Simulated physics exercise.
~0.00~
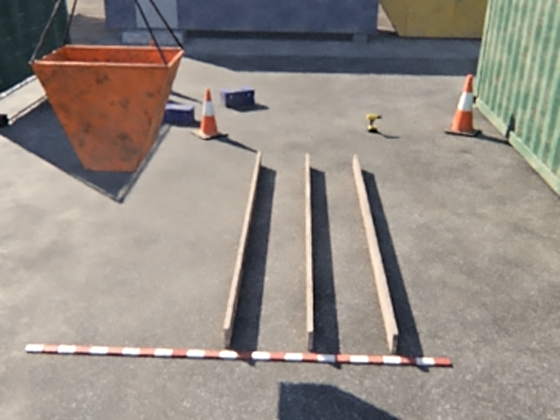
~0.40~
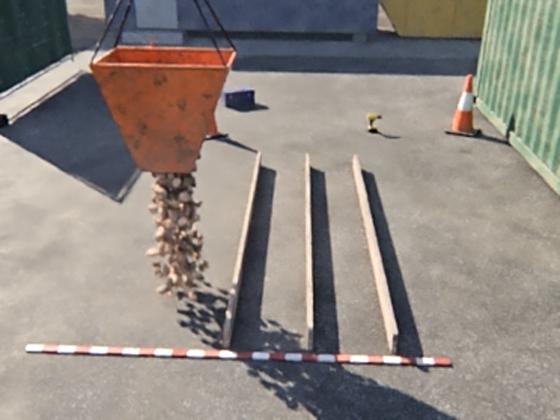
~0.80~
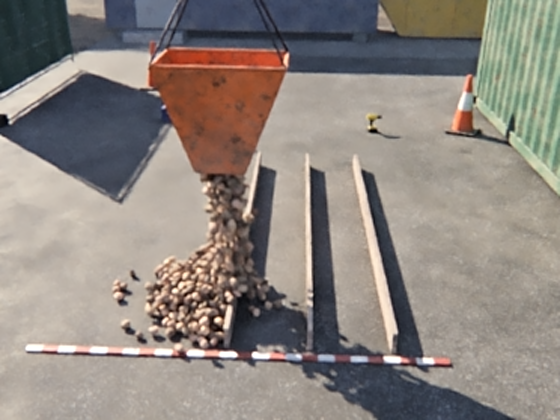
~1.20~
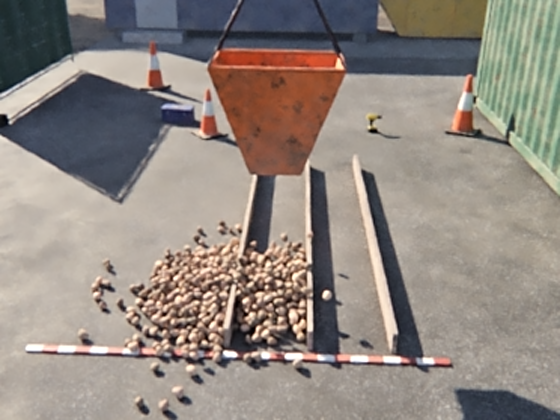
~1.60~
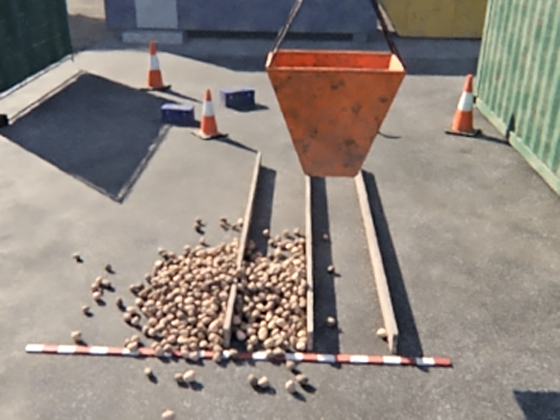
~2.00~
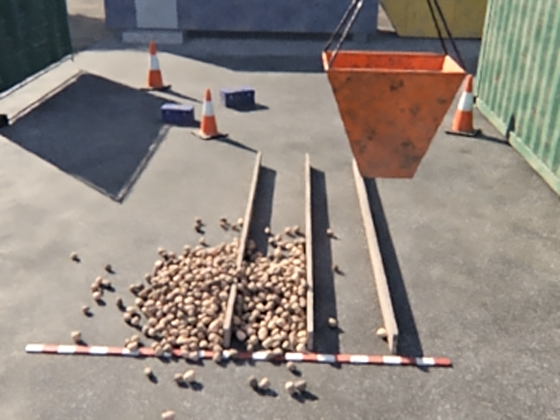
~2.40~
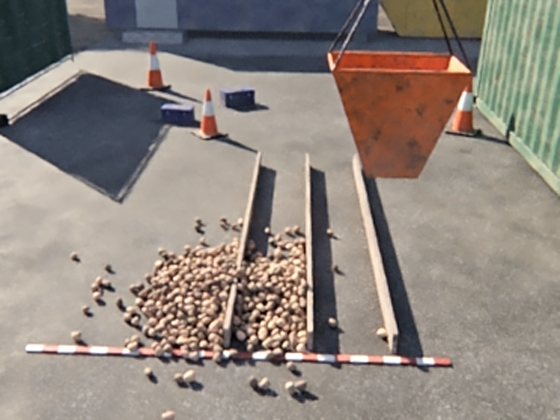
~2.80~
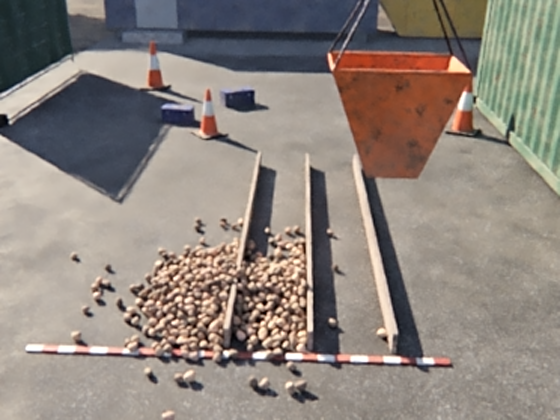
In this clip, an orange skip hanging from cables moves right over a paved yard, pouring rounded stones from its base until it is empty. The stones spread left of three boards and into the left bay, with very few in the right, and the skip stops at the right.
